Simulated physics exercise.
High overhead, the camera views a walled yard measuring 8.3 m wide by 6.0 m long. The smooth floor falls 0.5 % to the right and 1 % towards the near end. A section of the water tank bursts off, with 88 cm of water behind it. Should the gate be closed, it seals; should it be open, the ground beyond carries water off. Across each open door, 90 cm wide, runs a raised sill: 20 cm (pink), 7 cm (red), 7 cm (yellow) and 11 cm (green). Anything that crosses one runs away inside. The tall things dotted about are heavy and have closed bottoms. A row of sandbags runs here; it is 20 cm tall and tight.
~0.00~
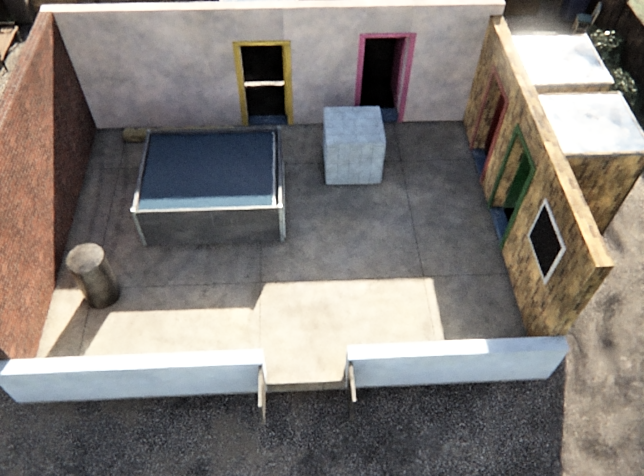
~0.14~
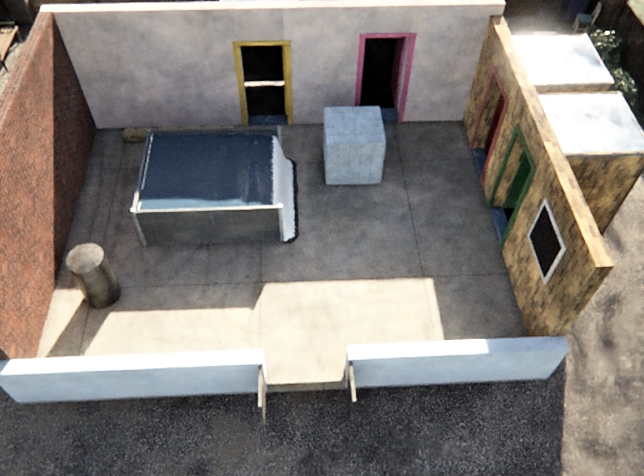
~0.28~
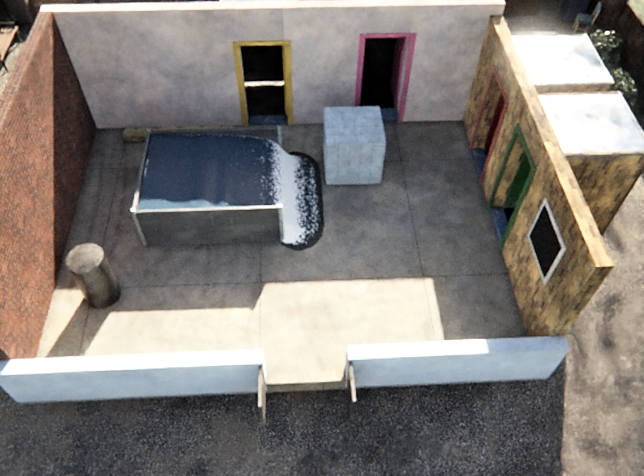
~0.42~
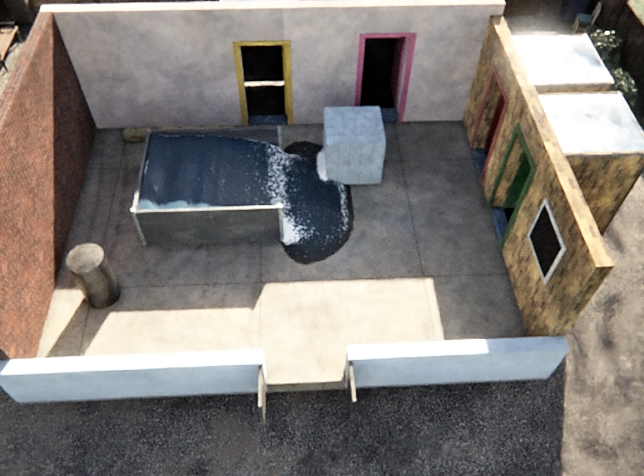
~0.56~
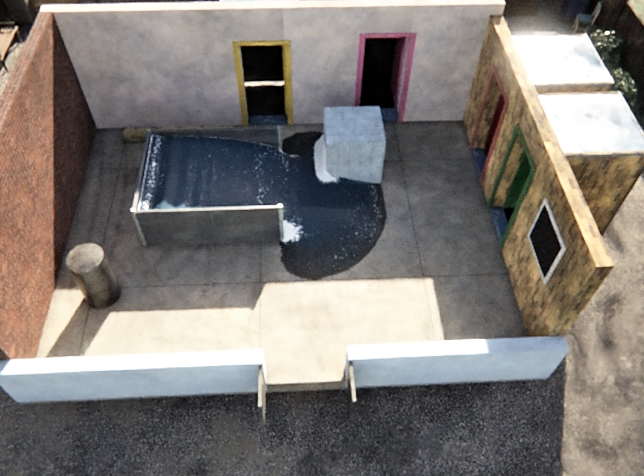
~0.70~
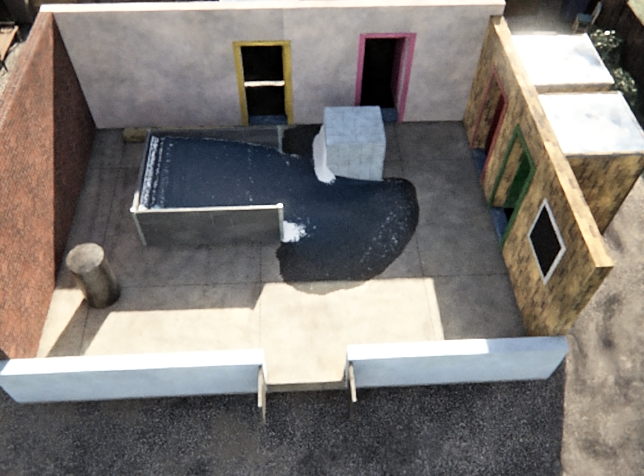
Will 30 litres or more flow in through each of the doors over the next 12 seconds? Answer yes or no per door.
Pink door: No, red door: Yes, yellow door: Yes, green door: Yes.
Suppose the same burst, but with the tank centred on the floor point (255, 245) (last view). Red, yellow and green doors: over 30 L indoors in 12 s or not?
Red gets more than that, yellow gets no more than that, green gets more than that.
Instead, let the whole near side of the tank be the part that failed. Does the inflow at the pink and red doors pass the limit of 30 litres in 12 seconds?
Result against the limit at pink: Limit held; result at red: Limit broken.
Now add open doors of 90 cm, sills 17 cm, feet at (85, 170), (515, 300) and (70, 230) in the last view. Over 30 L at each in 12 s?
Less, more, less.
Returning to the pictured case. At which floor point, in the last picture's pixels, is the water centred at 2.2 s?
Roughly (323, 205) in the last picture.
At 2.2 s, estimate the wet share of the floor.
Roughly 55 percent.
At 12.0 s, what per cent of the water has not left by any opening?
I'd put it at some 76 percent still there.
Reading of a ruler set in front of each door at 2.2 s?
Pink 8 cm, red 19 cm, yellow 16 cm, green 34 cm.
After 1.4 s water covers 40 % of the floor and is deepest (58 cm) near (318, 177); pink door 6 cm at the sill, 0 L in, red door 5 cm at the sill, 3 L in, yellow door 11 cm at the sill, 1 L in, green door 8 cm at the sill, 25 L in.
After 2.2 s water covers 55 % of the floor and is deepest (44 cm) near (318, 177); pink door 8 cm at the sill, 0 L in, red door 19 cm at the sill, 29 L in, yellow door 16 cm at the sill, 17 L in, green door 34 cm at the sill, 183 L in.
After 3.5 s water covers 60 % of the floor and is deepest (38 cm) near (515, 295); pink door 6 cm at the sill, 0 L in, red door 21 cm at the sill, 123 L in, yellow door 13 cm at the sill, 57 L in, green door 25 cm at the sill, 382 L in.
After 7.0 s water covers 95 % of the floor and is deepest (18 cm) near (524, 359); pink door 8 cm at the sill, 0 L in, red door 11 cm at the sill, 234 L in, yellow door 5 cm at the sill, 76 L in, green door 13 cm at the sill, 509 L in.
After 12.0 s water covers 95 % of the floor and is deepest (14 cm) near (200, 373); pink door 4 cm at the sill, 0 L in, red door 7 cm at the sill, 263 L in, yellow door 4 cm at the sill, 76 L in, green door 9 cm at the sill, 515 L in.
